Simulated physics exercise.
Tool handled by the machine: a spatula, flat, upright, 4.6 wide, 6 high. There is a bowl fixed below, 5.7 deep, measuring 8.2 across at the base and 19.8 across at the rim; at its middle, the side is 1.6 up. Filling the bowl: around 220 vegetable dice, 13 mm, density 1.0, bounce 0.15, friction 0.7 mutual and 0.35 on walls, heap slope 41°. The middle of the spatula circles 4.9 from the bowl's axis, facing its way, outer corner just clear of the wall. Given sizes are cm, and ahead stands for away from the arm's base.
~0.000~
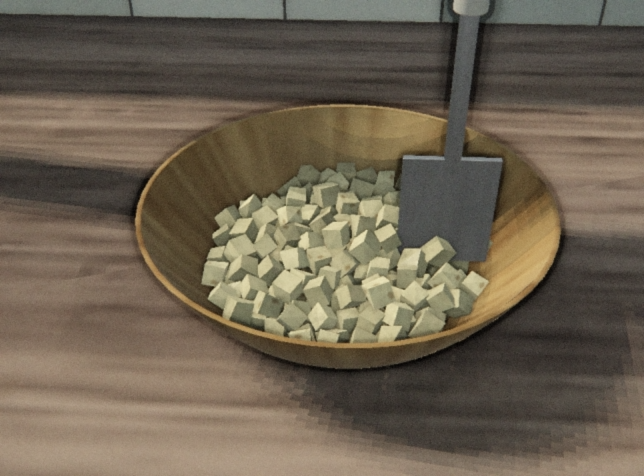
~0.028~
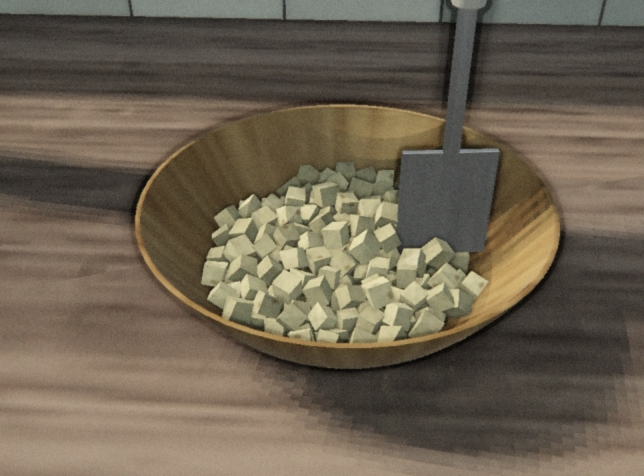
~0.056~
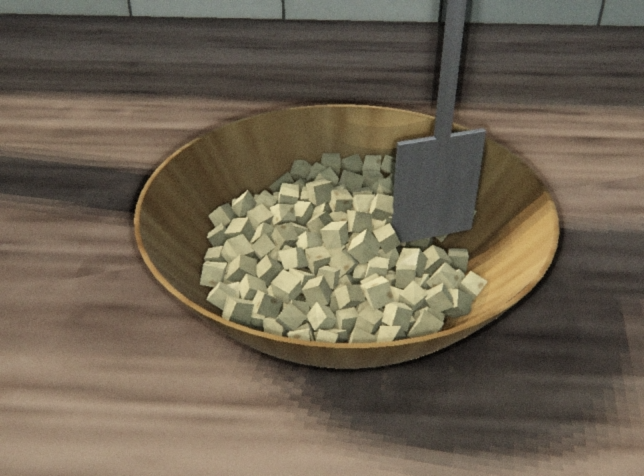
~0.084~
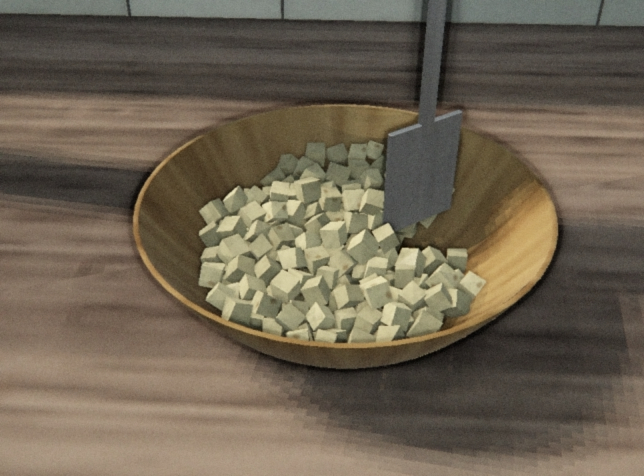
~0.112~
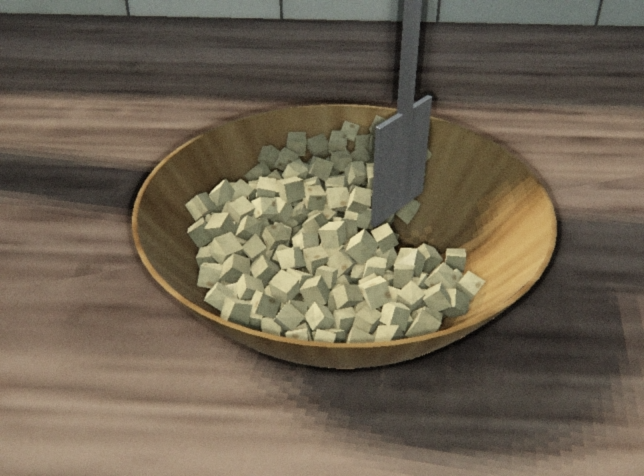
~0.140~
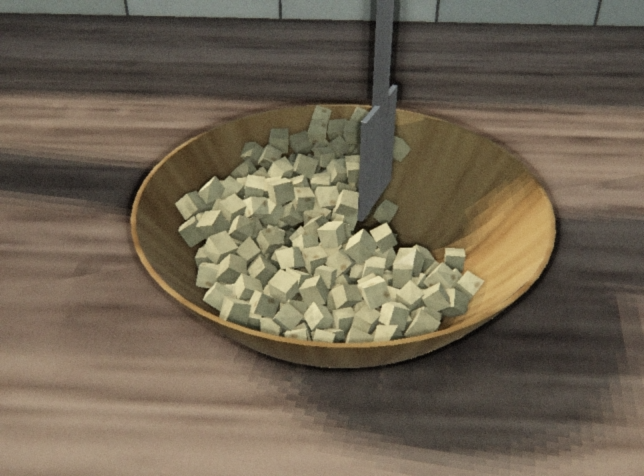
The video shows a gray spatula in a wooden bowl of pale vegetable cubes on a wood-grained surface, sweeping from the right side toward the back and left, turning edge-on as it pushes cubes into a higher heap.
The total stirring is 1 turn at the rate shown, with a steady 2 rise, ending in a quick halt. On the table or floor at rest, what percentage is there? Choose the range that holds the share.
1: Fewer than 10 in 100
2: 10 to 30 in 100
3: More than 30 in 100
2, 10 to 30 in 100.
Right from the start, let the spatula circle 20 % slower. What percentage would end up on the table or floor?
Roughly 10 per cent.
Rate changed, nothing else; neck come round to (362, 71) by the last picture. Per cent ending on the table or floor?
Roughly 20 per cent.
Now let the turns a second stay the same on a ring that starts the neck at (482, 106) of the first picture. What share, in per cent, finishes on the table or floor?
About 0 %.
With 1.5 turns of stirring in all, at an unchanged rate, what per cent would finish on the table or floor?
Estimate: About 25 percent.
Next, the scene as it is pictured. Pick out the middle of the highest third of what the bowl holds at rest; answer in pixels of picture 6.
Roughly at pixel (412, 269).
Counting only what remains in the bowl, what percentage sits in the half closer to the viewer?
About 60 %.
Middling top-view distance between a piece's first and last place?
I'd estimate close to 4 cm.
After 0.33 s, 181° round, highest piece 8 above the table; 210 in the bowl, 3 on the table or floor, 8 in flight or on the tool.
After 0.53 s, 293° round, highest piece 7 above the table; 189 in the bowl, 25 on the table or floor, 7 in flight or on the tool.
After 0.82 s, 0° round, highest piece 6 above the table; 185 in the bowl, 36 on the table or floor.
After 1.52 s, 0° round, highest piece 6 above the table; 185 in the bowl, 36 on the table or floor.
At rest, 185 in the bowl, 36 on the table or floor. That is 16 % on the table or floor.
